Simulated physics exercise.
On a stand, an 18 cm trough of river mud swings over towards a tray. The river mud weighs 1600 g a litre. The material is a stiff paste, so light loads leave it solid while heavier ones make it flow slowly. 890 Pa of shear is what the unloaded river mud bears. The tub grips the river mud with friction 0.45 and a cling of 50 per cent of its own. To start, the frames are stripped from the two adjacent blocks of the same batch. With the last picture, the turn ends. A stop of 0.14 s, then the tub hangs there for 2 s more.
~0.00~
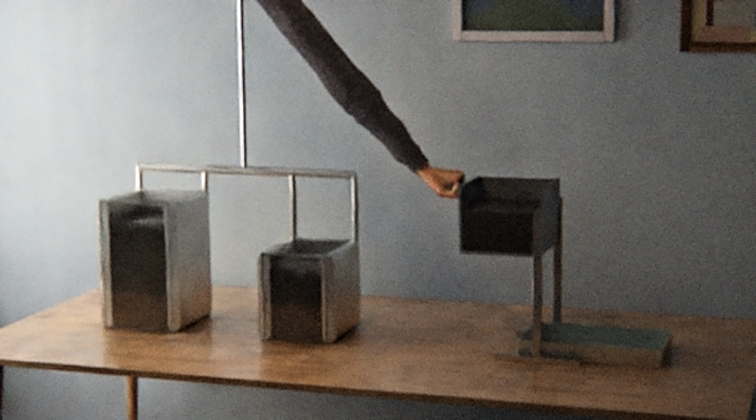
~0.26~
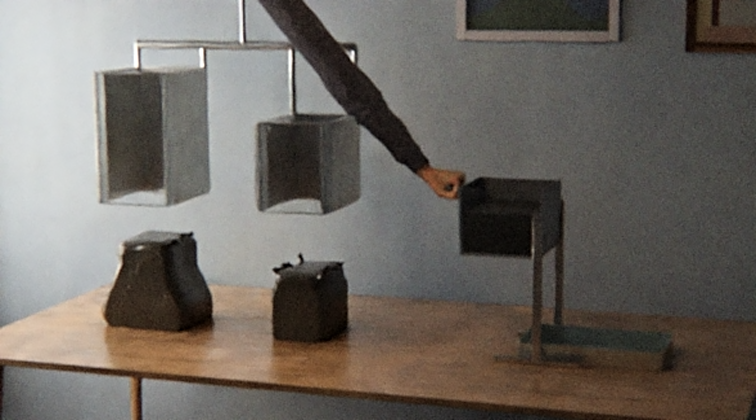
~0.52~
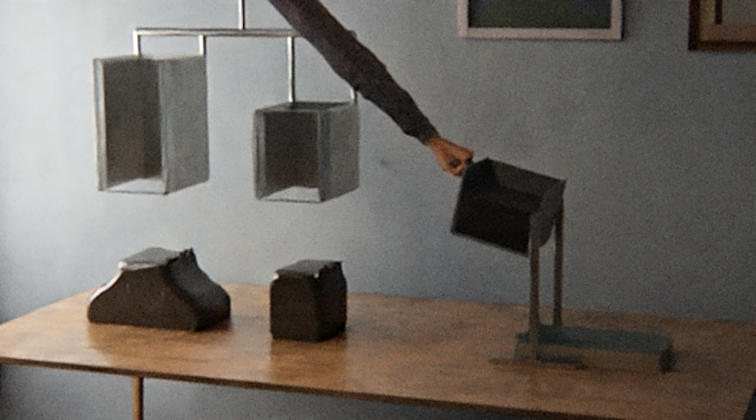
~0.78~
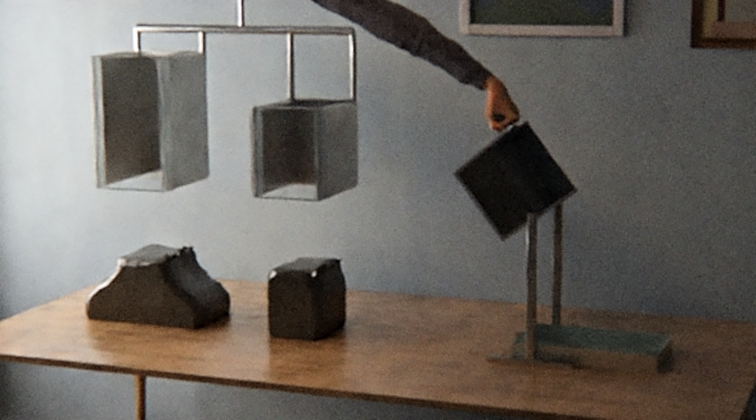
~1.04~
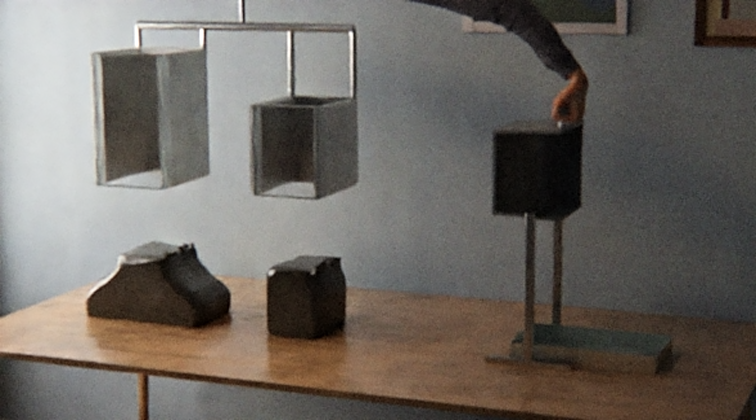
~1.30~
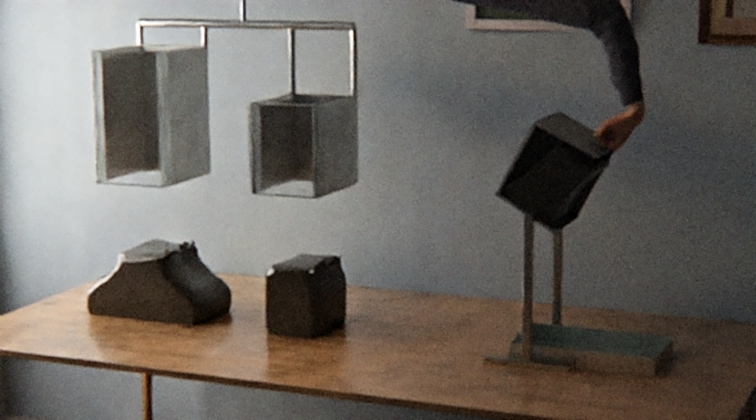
An arm held a dark trough while two metal casings rose off dark mud blocks; the left block slumped and spread, the right kept its shape, and the hand turned the trough over rightward.
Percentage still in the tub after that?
Some 0 %.
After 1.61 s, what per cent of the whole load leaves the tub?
Roughly 0 %.
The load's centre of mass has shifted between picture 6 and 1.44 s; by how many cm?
The change is near 12 cm.
By 1.44 s, the tub is at 118 degrees and holds 35 %.
By 1.61 s, the tub is at 118 degrees and holds 0 %.
By 1.78 s, the tub is at 118 degrees and holds 0 %.
By 1.95 s, the tub is at 118 degrees and holds 0 %.
By 3.30 s, at the end, the tub is at 118 degrees and holds 0 %.
